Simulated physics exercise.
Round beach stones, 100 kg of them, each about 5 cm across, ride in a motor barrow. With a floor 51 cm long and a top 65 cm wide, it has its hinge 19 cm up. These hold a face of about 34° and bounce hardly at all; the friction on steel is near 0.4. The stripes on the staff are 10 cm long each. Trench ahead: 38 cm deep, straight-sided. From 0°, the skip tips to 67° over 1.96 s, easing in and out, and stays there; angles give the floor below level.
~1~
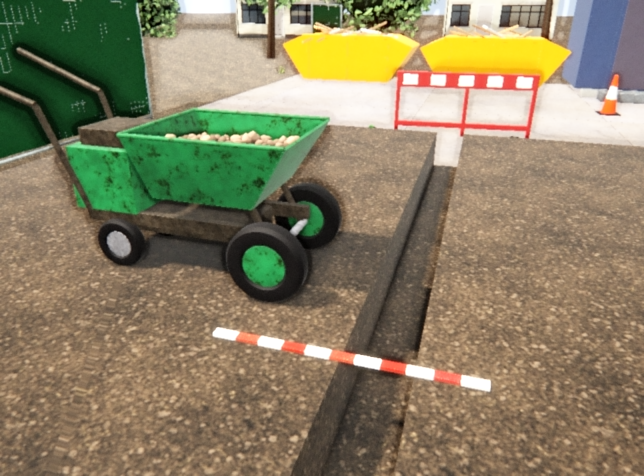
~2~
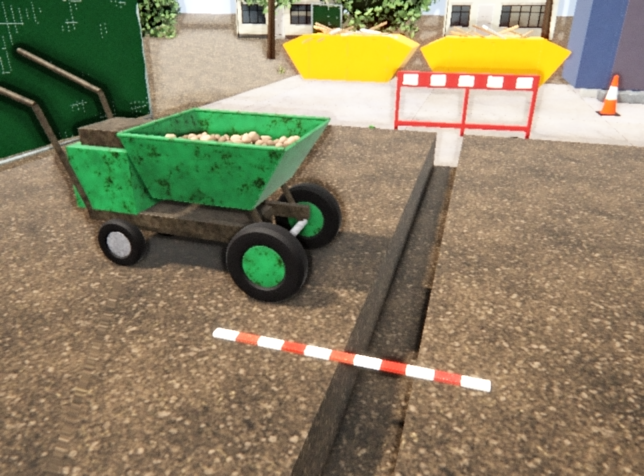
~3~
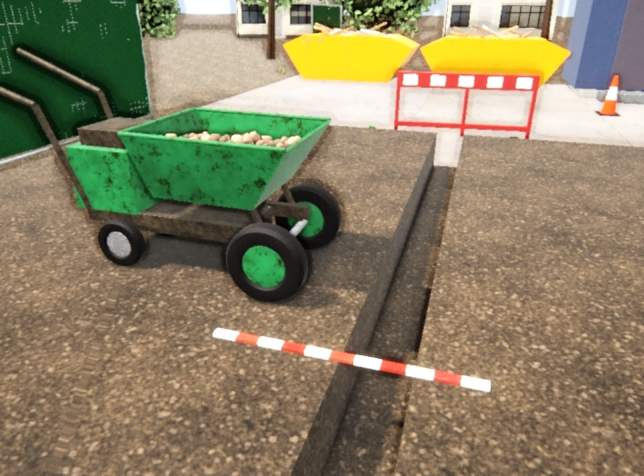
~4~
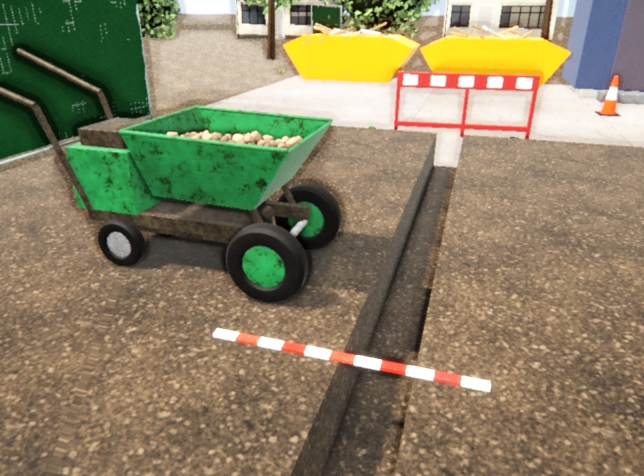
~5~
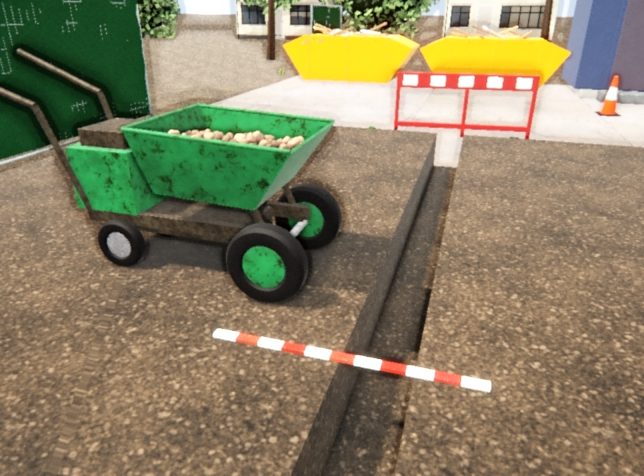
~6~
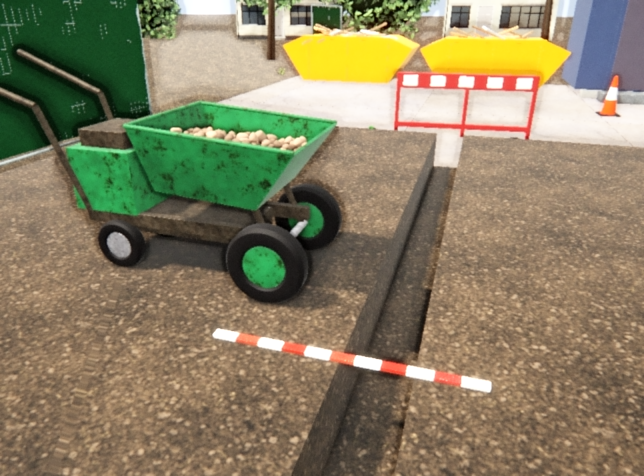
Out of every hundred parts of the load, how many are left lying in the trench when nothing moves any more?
Around 68 in every hundred.
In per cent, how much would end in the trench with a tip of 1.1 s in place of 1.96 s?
Close to 55 percent, then.
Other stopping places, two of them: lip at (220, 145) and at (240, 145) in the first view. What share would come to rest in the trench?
Roughly 75 per cent, then 100 per cent.
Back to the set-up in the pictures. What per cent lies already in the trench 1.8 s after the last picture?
By that point it's something like 15 in a hundred.
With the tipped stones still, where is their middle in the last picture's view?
Around (414, 337).
Then, 1.2 s after the last picture the floor is at 57°, 100 % in the skip; the foremost stones are at (394, 205).
Then, 1.8 s after the last picture the floor is at 67°, 63 % in the skip, 17 % in the trench, 19 % past the trench; the foremost stones are at (505, 307).
Then, 2.1 s after the last picture the floor is at 67°, 40 % in the skip, 28 % in the trench, 32 % past the trench; the foremost stones are at (570, 305).
Then, 4.1 s after the last picture the floor is at 67°, 0 % in the skip, 68 % in the trench, 32 % past the trench; the foremost stones are at (608, 324).
